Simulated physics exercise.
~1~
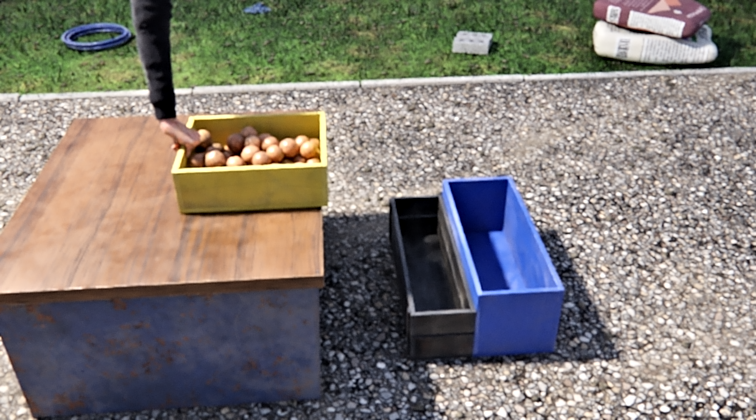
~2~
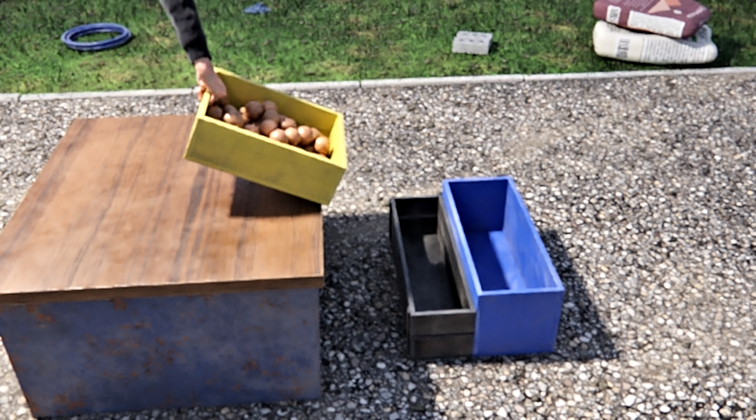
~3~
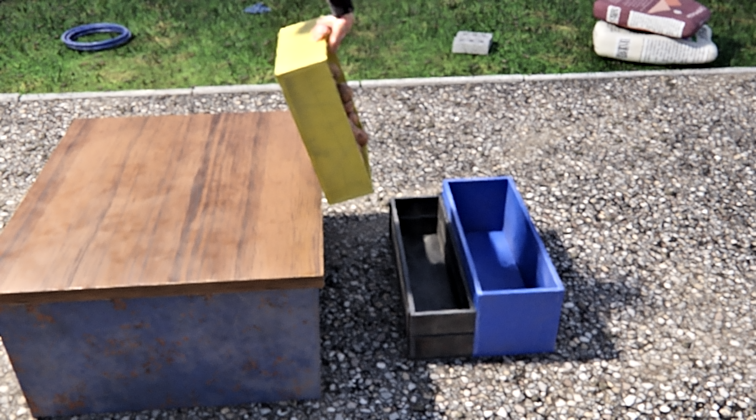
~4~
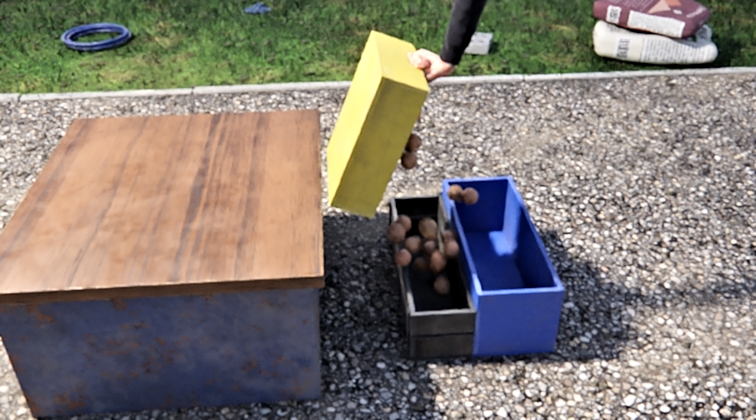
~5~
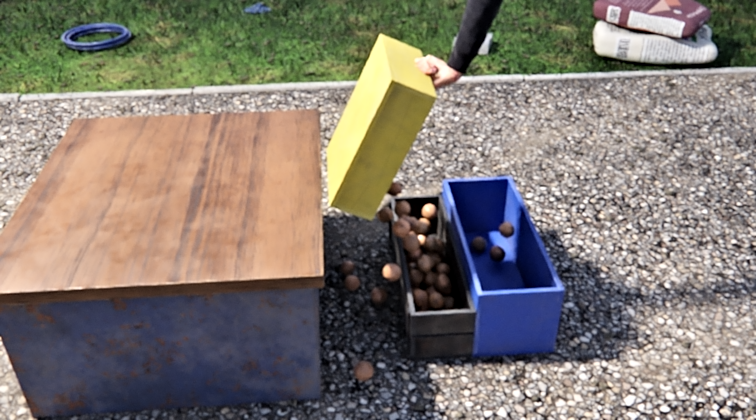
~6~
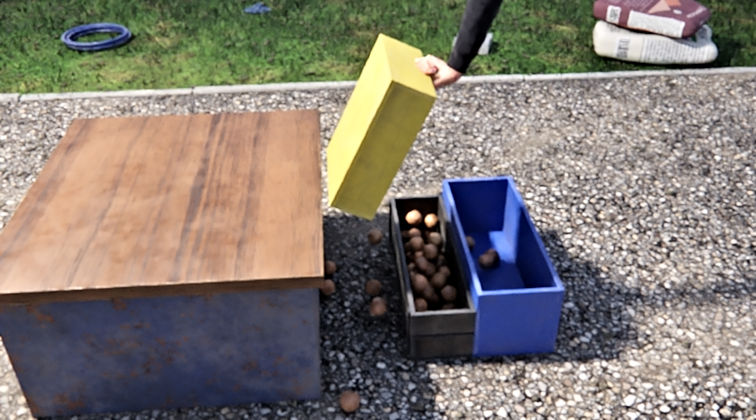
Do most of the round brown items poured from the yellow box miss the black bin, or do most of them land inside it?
Most of them land inside the black bin, the container nearer the bench, while only a few go into the blue trough and several fall on the gravel.
The video shows a hand lifting a yellow box of round brown items from a wood-topped bench and tipping it steeply to the right. Most tumble into the black bin, a few land in the blue trough, and several fall on the gravel beside the bench.
